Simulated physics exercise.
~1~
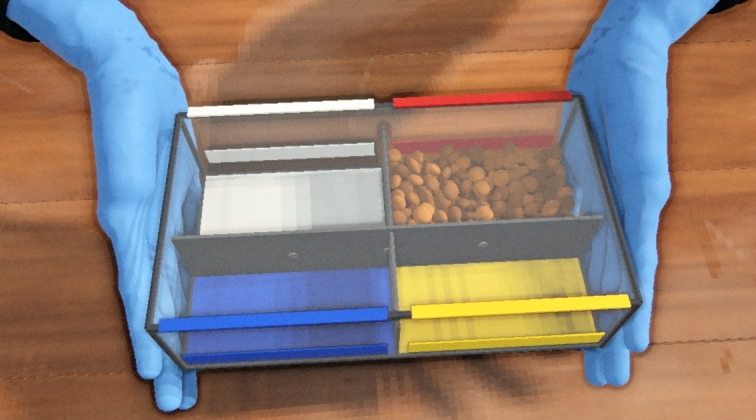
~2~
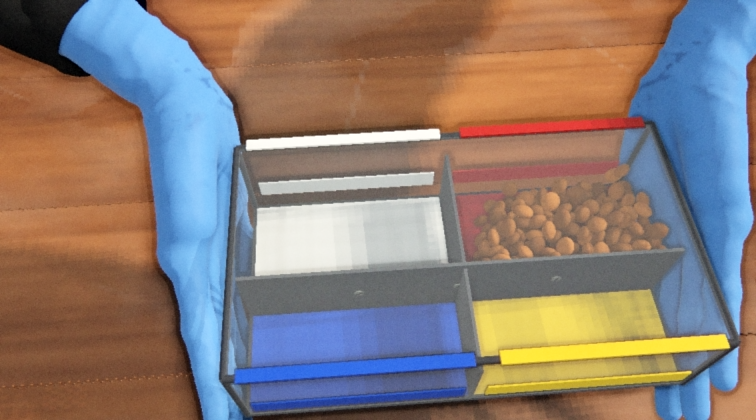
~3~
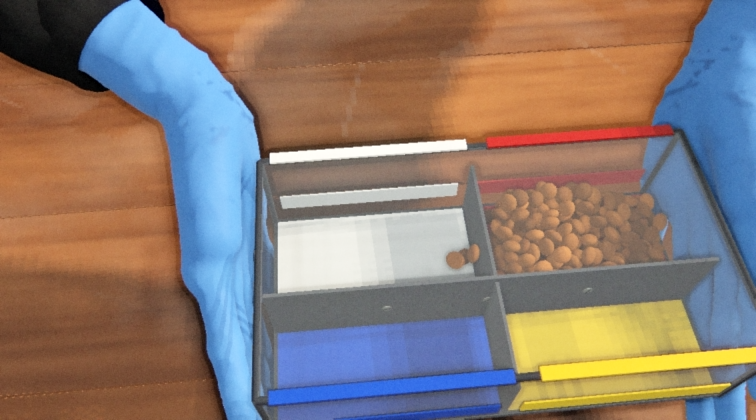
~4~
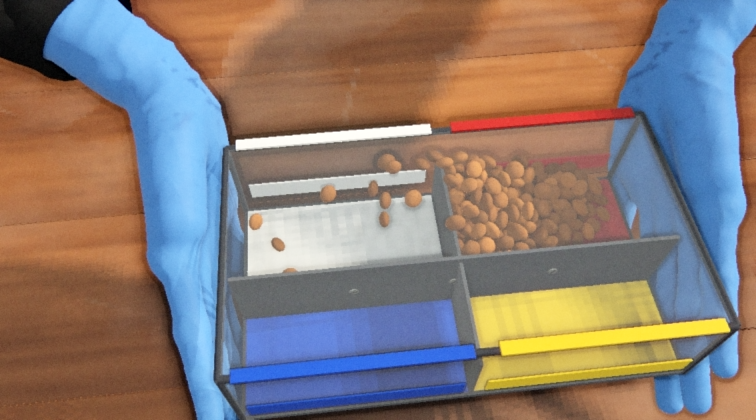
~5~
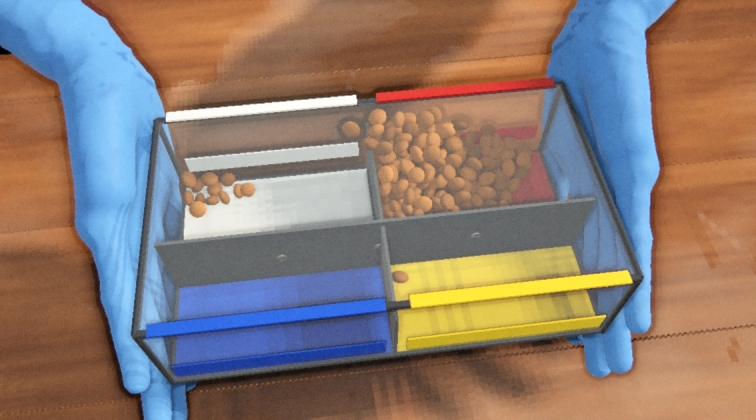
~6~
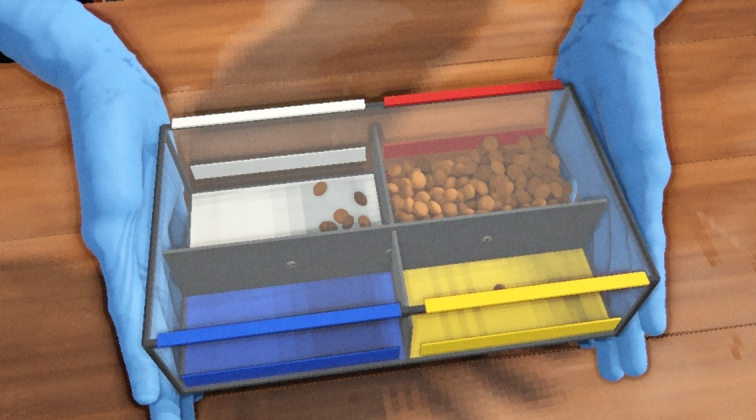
On a wooden table, blue-gloved hands shake a clear-lidded box of four coloured compartments from side to side, and brown kibble heaped in the red section bounces, a few pieces spilling into the white and one into the yellow, while most end up still in the red.
